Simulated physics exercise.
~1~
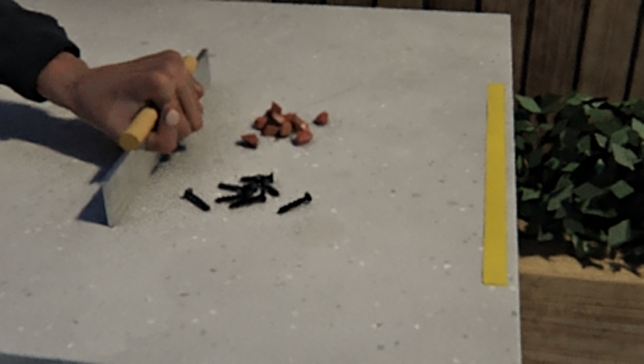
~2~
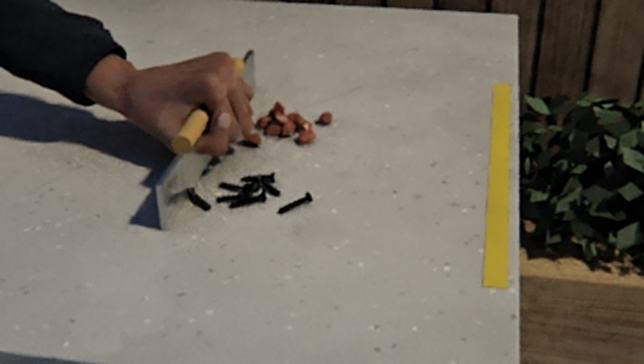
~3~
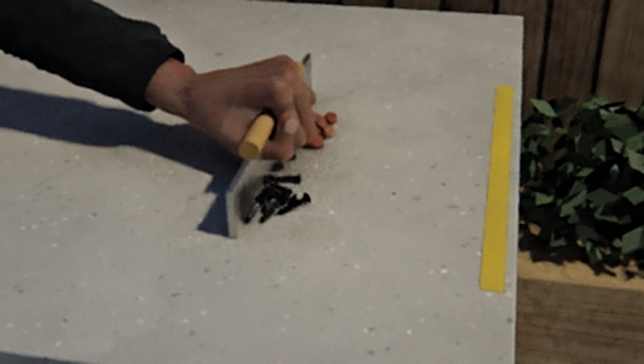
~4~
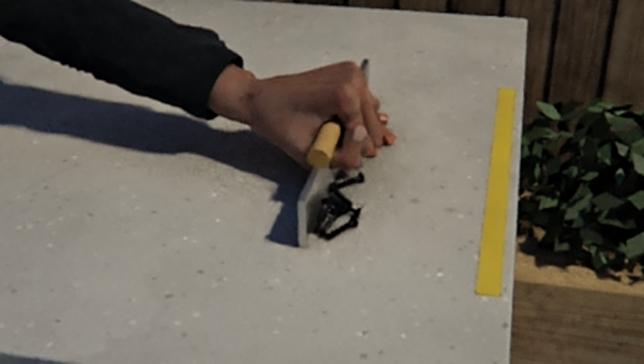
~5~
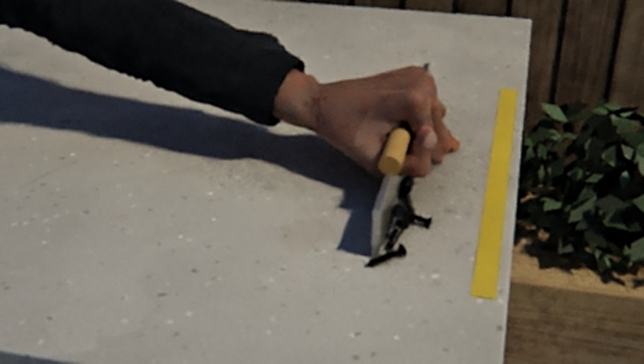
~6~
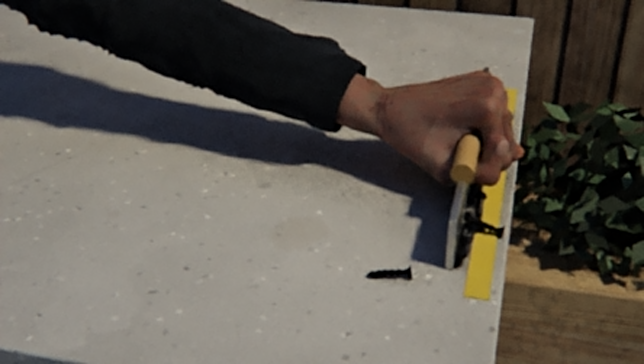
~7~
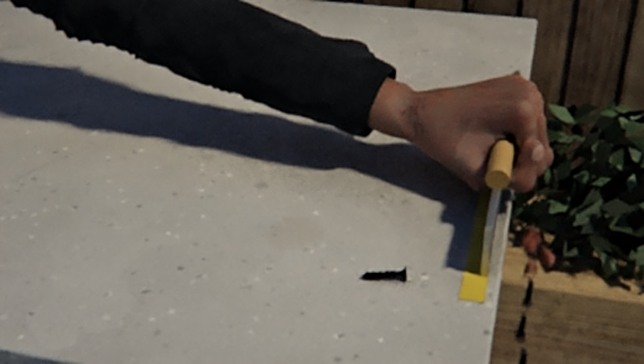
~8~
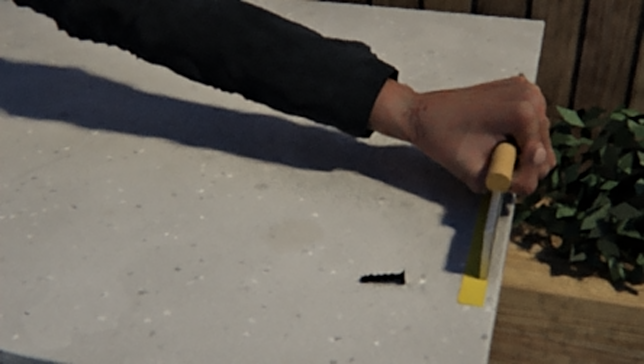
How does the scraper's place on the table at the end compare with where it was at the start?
It began toward the left side of the table, well away from the yellow tape, and by the end it was standing at the tape by the right edge.
A hand pushed a scraper to the right across a pale table, sweeping up some black screws and reddish-brown bits until it stopped at the yellow tape by the edge. Most of the pieces went over, but one screw stayed on the table.
